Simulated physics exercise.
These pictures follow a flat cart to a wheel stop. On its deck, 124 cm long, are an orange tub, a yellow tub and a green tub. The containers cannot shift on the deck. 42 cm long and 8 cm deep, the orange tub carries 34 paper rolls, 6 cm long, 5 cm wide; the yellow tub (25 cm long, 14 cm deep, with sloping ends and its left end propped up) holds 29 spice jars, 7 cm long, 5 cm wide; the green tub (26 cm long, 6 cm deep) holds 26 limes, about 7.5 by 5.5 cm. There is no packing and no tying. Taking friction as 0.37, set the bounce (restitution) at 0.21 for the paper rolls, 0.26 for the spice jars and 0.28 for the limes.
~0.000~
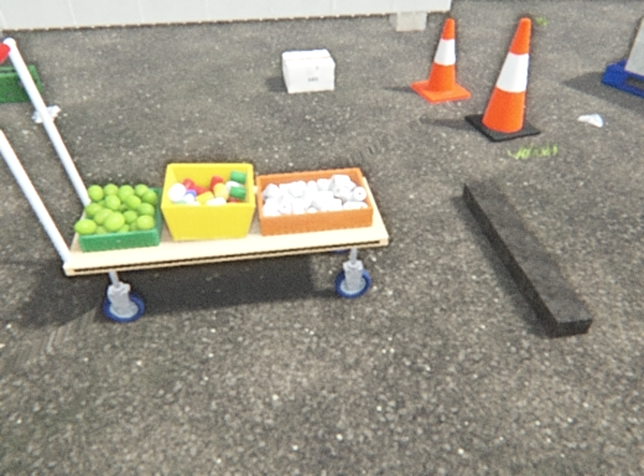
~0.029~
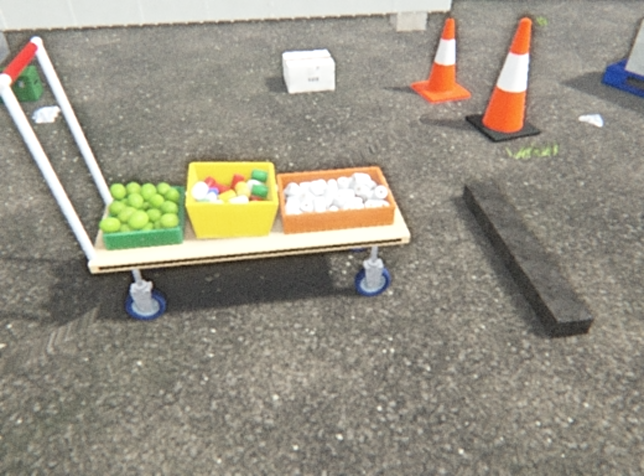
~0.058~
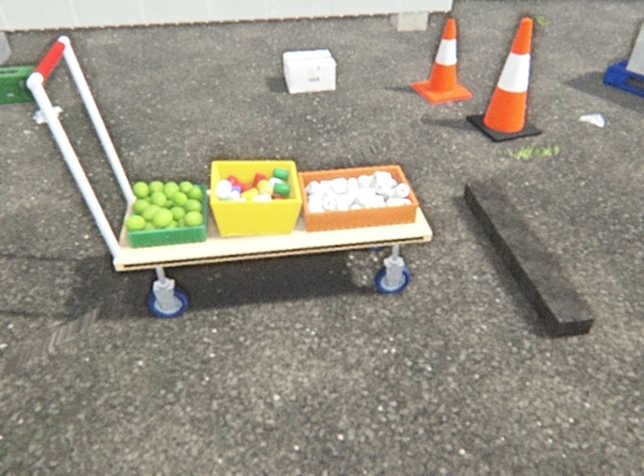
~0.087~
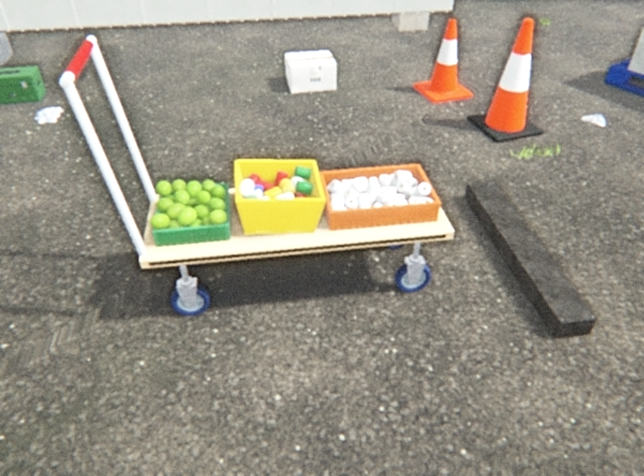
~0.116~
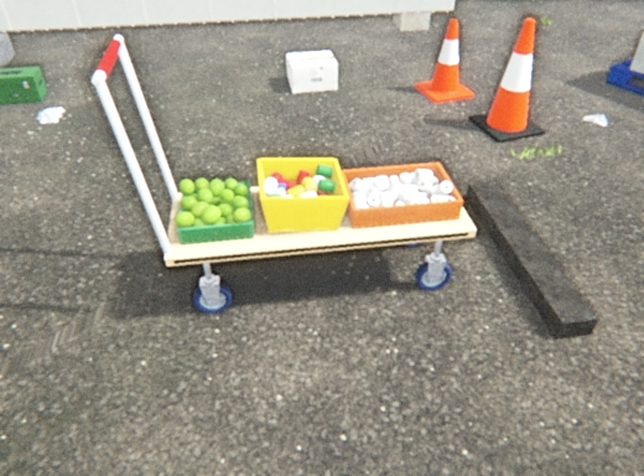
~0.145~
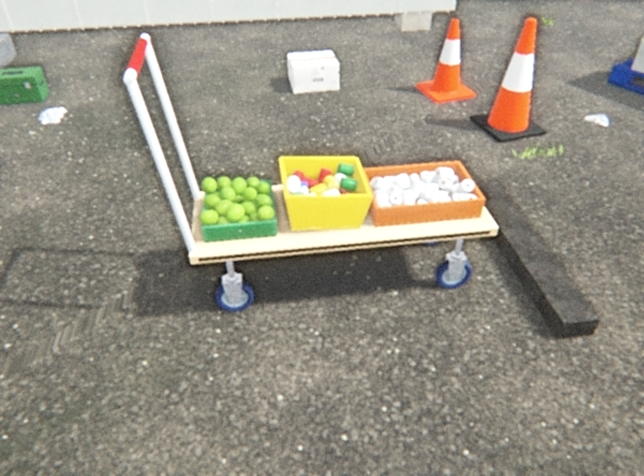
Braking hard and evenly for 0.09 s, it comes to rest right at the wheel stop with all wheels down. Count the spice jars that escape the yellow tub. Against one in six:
My money is on the escaped share keeping south of a sixth.
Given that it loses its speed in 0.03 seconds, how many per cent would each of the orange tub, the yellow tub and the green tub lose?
You'd end up with orange tub at 20 %, yellow tub at 10 % and green tub at 40 %.
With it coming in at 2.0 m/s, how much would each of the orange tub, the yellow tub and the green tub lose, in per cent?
Orange tub 0 %, yellow tub 0 %, green tub 30 %.
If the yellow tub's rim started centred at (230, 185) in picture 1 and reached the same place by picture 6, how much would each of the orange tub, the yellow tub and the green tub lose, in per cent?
Under that change it'd be orange tub at 10, yellow tub at 0 and green tub at 30 percent.
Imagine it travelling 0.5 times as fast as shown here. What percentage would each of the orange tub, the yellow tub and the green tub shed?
In that case the orange tub sheds 0 per cent, the yellow tub 0 per cent and the green tub 20 per cent.
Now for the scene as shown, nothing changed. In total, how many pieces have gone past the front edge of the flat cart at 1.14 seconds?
About 5.
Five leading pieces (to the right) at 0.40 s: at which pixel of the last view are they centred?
Mean place: Roughly (526, 175).
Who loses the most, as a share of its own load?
Green tub.
After 0.18 s, it begins to slow.
After 0.28 s, the orange tub has all 34, the yellow tub has all 29 and the green tub is down by 4 of 26.
After 0.40 s, the orange tub is down by 2 of 34, the yellow tub has all 29 and the green tub is down by 9 of 26.
After 0.63 s, the orange tub is down by 6 of 34, the yellow tub is down by 1 of 29 and the green tub is down by 9 of 26.
When it is over (at 1.14 s), the orange tub is down by 6 of 34, the yellow tub is down by 1 of 29 and the green tub is down by 9 of 26. Asked share, 1 of 29, 3 per cent.
